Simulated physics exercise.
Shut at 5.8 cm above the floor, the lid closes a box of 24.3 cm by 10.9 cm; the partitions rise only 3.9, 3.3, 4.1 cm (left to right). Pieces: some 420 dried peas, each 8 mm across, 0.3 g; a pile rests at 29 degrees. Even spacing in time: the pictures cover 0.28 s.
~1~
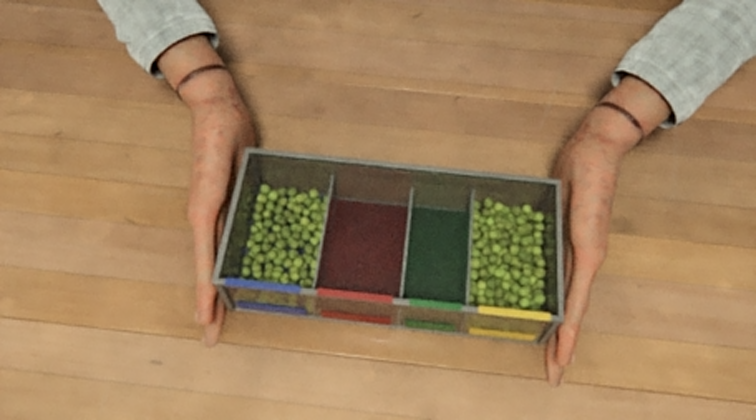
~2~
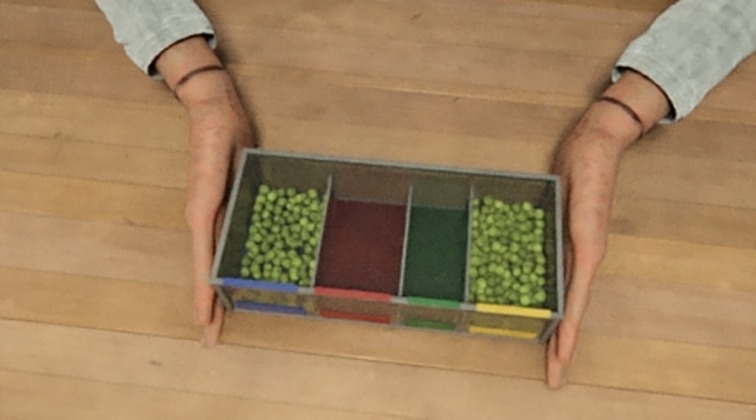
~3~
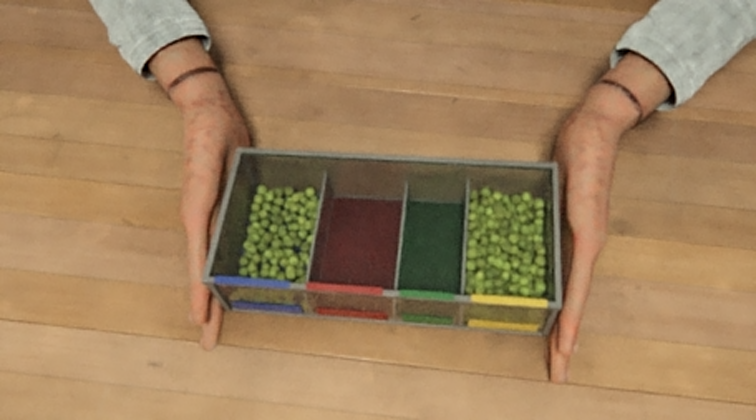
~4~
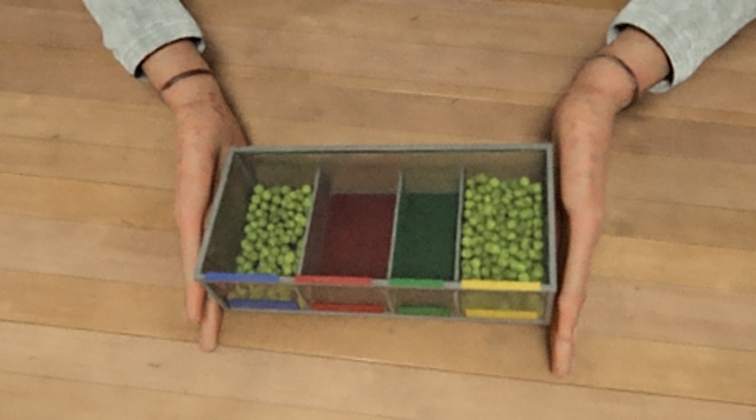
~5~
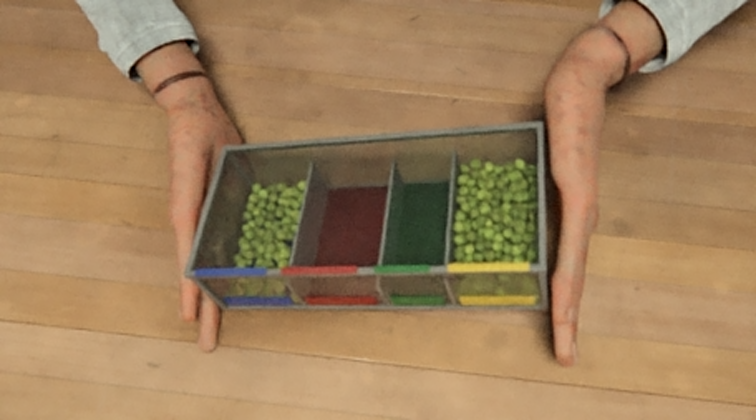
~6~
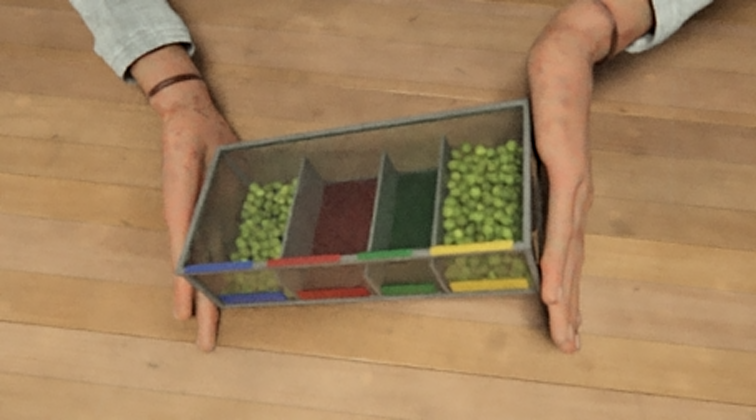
On a wooden floor, two hands held a clear divided box with green peas in its blue and yellow end sections, then gradually raised its right side, tilting it left while the peas stayed put.
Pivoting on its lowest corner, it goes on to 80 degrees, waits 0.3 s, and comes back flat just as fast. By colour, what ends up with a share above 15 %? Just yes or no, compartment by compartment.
Red gets a no, blue gets a yes, green gets a no, yellow gets a yes.
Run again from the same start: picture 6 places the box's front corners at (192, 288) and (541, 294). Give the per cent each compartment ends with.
That leaves red with 10 percent, blue with 45, green with 0 and yellow with 45 percent.
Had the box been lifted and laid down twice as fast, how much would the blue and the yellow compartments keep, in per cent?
In that case blue would keep 40 % and yellow would keep 55 %.
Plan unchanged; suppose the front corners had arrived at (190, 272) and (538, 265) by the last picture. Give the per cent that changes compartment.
In that case close to 25 per cent.
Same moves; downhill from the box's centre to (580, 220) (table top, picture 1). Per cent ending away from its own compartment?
Some 15 per cent.
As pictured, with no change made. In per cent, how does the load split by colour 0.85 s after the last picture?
Shares - red: 10; blue: 40; green: 5; yellow: 45.
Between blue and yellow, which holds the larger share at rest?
Go with blue, that one ends with more.
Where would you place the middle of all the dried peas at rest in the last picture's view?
(331, 238).
Then, 0.85 s after the last picture, tilt 80 degrees; red 10 %, blue 40 %, green 5 %, yellow 45 %.
Then, 1.41 s after the last picture, tilt 40 degrees; red 10 %, blue 50 %, yellow 40 %.
Then, 2.03 s after the last picture, tilt 0 degrees; red 10 %, blue 50 %, yellow 40 %.
In the end, red 10 %, blue 50 %, green 0 %, yellow 40 %.
